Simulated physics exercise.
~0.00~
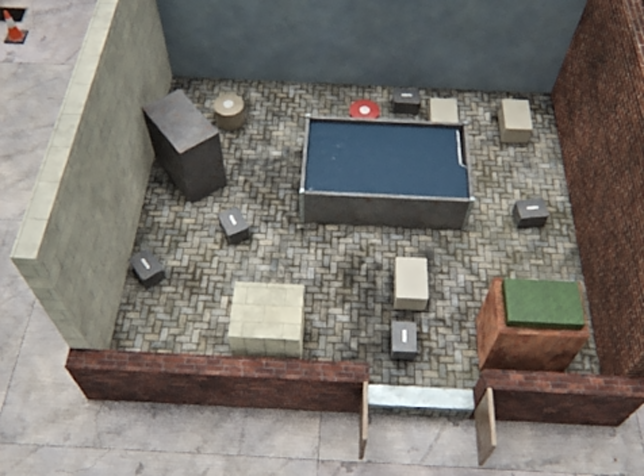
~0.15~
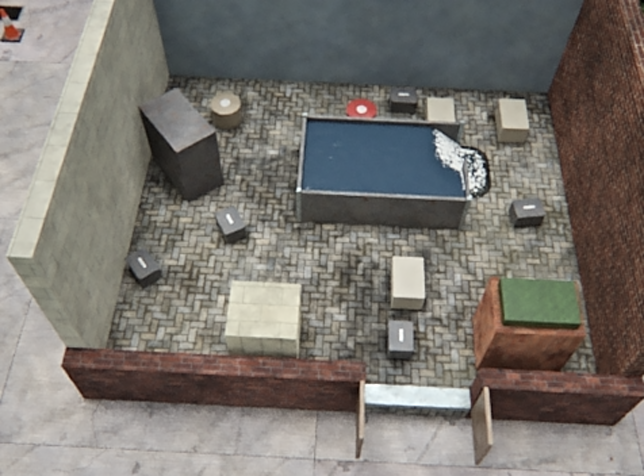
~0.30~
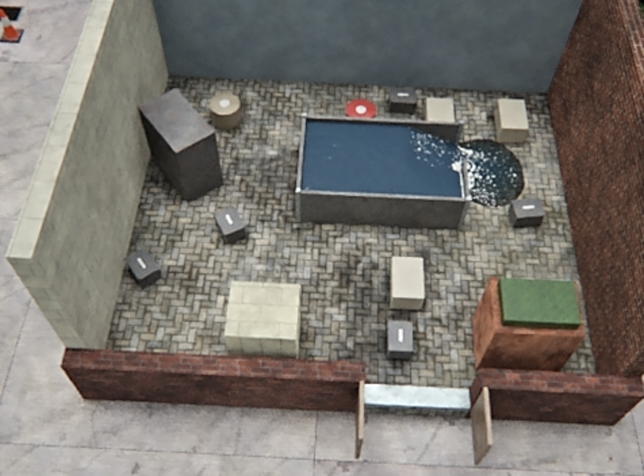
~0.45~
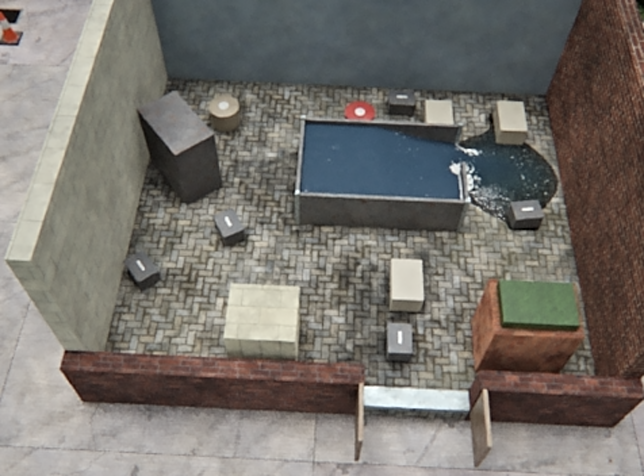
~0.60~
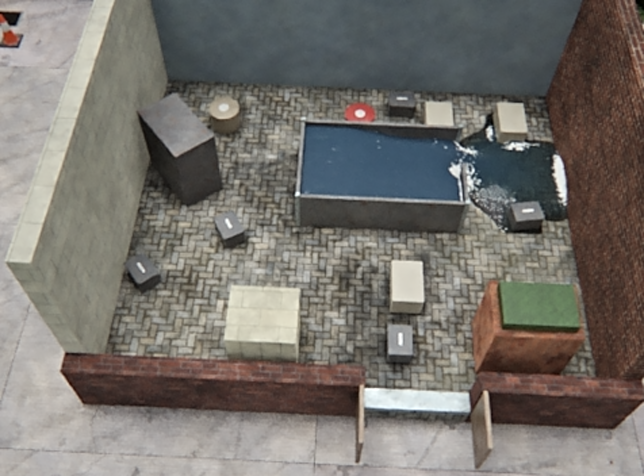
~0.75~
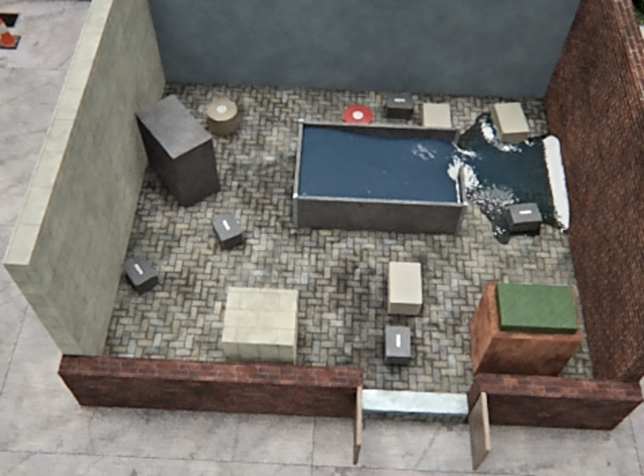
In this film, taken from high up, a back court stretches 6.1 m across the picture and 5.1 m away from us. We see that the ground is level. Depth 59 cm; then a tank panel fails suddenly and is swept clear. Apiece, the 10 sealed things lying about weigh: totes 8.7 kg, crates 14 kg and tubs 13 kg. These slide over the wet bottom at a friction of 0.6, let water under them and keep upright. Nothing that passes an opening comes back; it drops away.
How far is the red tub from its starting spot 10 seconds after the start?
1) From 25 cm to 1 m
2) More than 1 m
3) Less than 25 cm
(2) More than 1 m.
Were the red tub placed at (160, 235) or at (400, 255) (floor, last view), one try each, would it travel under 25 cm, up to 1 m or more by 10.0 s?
Try one: It hardly moves. Try two: It hardly moves.
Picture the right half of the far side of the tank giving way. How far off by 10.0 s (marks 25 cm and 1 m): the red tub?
In that scenario the red tub would have stayed in place.
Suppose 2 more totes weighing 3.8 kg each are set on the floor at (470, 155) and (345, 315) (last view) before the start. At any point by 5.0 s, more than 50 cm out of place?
Well, the first is higher and the second lower.
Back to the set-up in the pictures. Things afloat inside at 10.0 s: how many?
The number is 3.
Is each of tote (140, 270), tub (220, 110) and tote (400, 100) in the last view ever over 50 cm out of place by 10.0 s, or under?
Taking them in order: Fell shy, exceeded and exceeded.
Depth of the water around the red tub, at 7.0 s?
5 cm, roughly.
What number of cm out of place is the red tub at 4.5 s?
About 80 cm by then.
After 2.0 s the red tub is near (358, 116), 0.0 m from its start, aground; 0 of 10 are out; 1 afloat.
After 4.5 s the red tub is near (310, 117), 0.7 m from its start, aground; 0 of 10 are out; 2 afloat.
After 7.0 s the red tub is near (251, 130), 1.6 m from its start, aground; 0 of 10 are out; 3 afloat.
After 10.0 s the red tub is near (260, 147), 1.6 m from its start, aground; 0 of 10 are out; 3 afloat.
